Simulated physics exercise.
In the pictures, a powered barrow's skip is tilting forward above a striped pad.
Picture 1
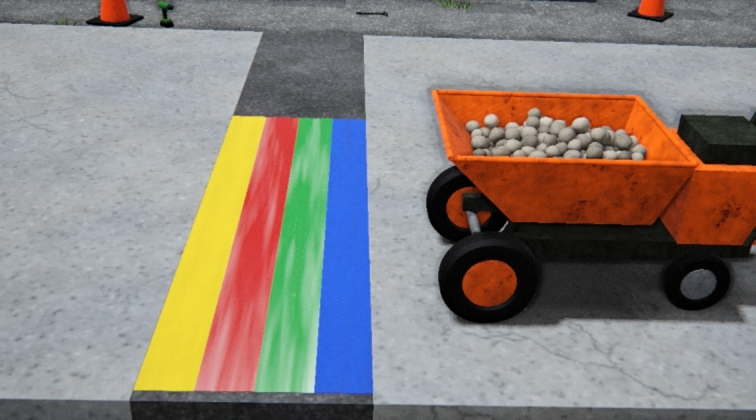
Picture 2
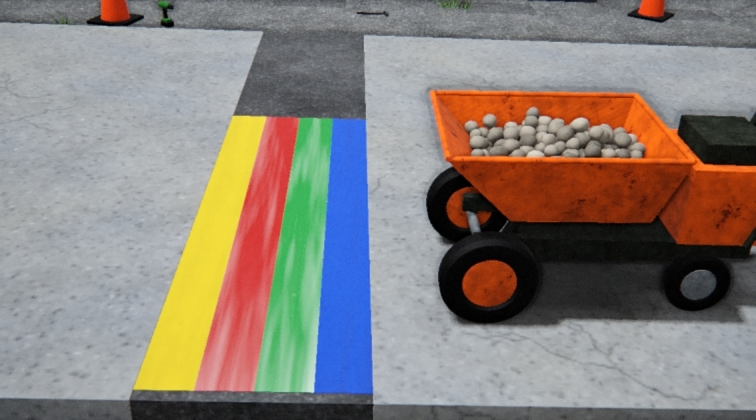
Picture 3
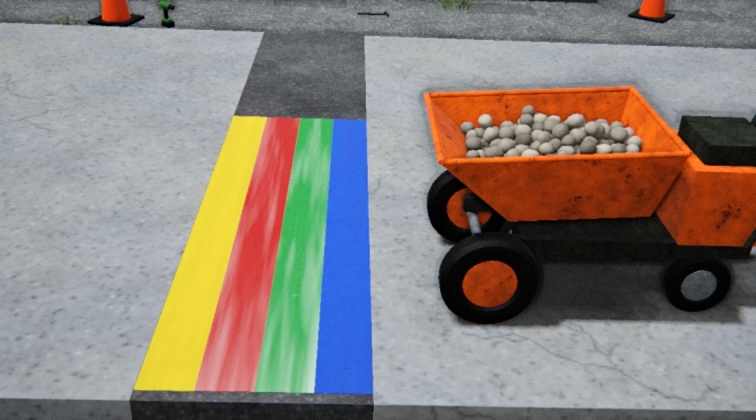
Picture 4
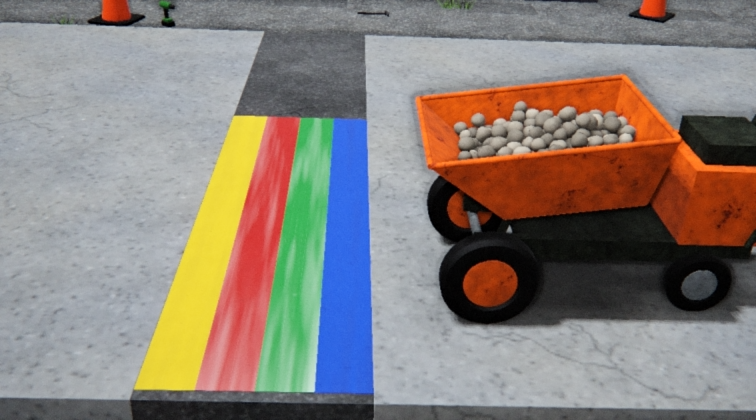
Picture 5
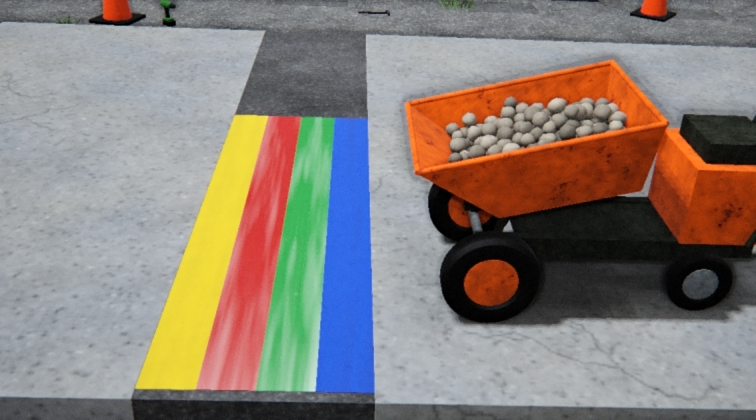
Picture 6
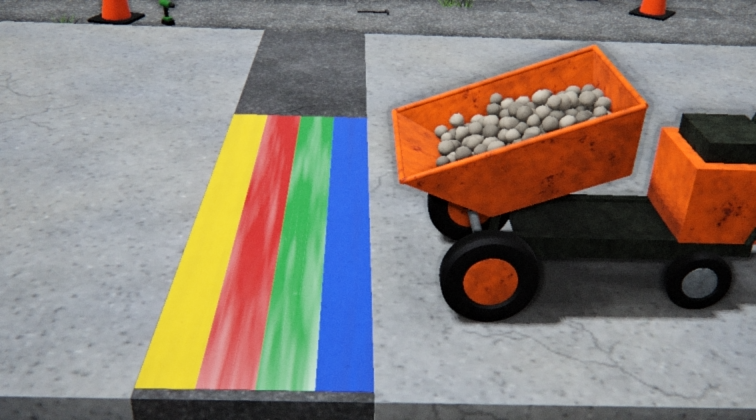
The orange skip of a small powered barrow, loaded with rounded pebbles, sat level at first, then slowly tilted toward the left, its right end rising, beside a yellow, red, green and blue striped pad.
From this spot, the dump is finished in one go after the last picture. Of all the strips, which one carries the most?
I would say the green one.
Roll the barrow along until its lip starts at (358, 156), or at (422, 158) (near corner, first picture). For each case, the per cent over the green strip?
You'd see around 0 per cent the first time and around 30 per cent the second.
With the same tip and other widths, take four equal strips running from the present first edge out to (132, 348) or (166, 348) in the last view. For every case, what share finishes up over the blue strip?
About 20 %, then 20 %.
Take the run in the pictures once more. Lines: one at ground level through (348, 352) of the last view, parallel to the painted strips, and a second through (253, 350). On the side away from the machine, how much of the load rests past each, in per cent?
I'd say about 90 and about 40 in a hundred.
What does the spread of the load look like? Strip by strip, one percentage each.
Shares by strip - blue: 20 per cent; green: 35 per cent; red: 25 per cent; yellow: 10 per cent.
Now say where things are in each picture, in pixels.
The first frame shows lip of the skip at (451, 159), level; top of the load at (561, 150), river pebbles; blue strip at (345, 348); green strip at (289, 347); red strip at (234, 346); yellow strip at (178, 345).
The second frame shows lip of the skip at (449, 159), tipped barely; top of the load at (559, 148).
The third frame shows lip of the skip at (442, 163), tipped barely; top of the load at (577, 137).
The fourth frame shows lip of the skip at (431, 167), tipped a little; top of the load at (582, 136).
The fifth frame shows lip of the skip at (418, 173), tipped a little; top of the load at (586, 128).
The sixth frame shows lip of the skip at (402, 182), tipped clearly; top of the load at (588, 120); blue strip at (346, 347); green strip at (290, 346); red strip at (235, 345); yellow strip at (179, 343).
Soon, skip tipped steeply; all in the skip.
A while on, skip tipped steeply; about two thirds in the skip; a small part over the blue strip; about a quarter over the green strip; a stray few over the red strip; a stray few over the yellow strip.
Towards the end, skip tipped right over; a small part in the skip; about a quarter over the blue strip; about a third over the green strip; about a quarter over the red strip; a small part over the yellow strip; a small part off the paint.
Finally, skip tipped right over; a stray few in the skip; about a quarter over the blue strip; about a third over the green strip; about a quarter over the red strip; a small part over the yellow strip; a small part off the paint.
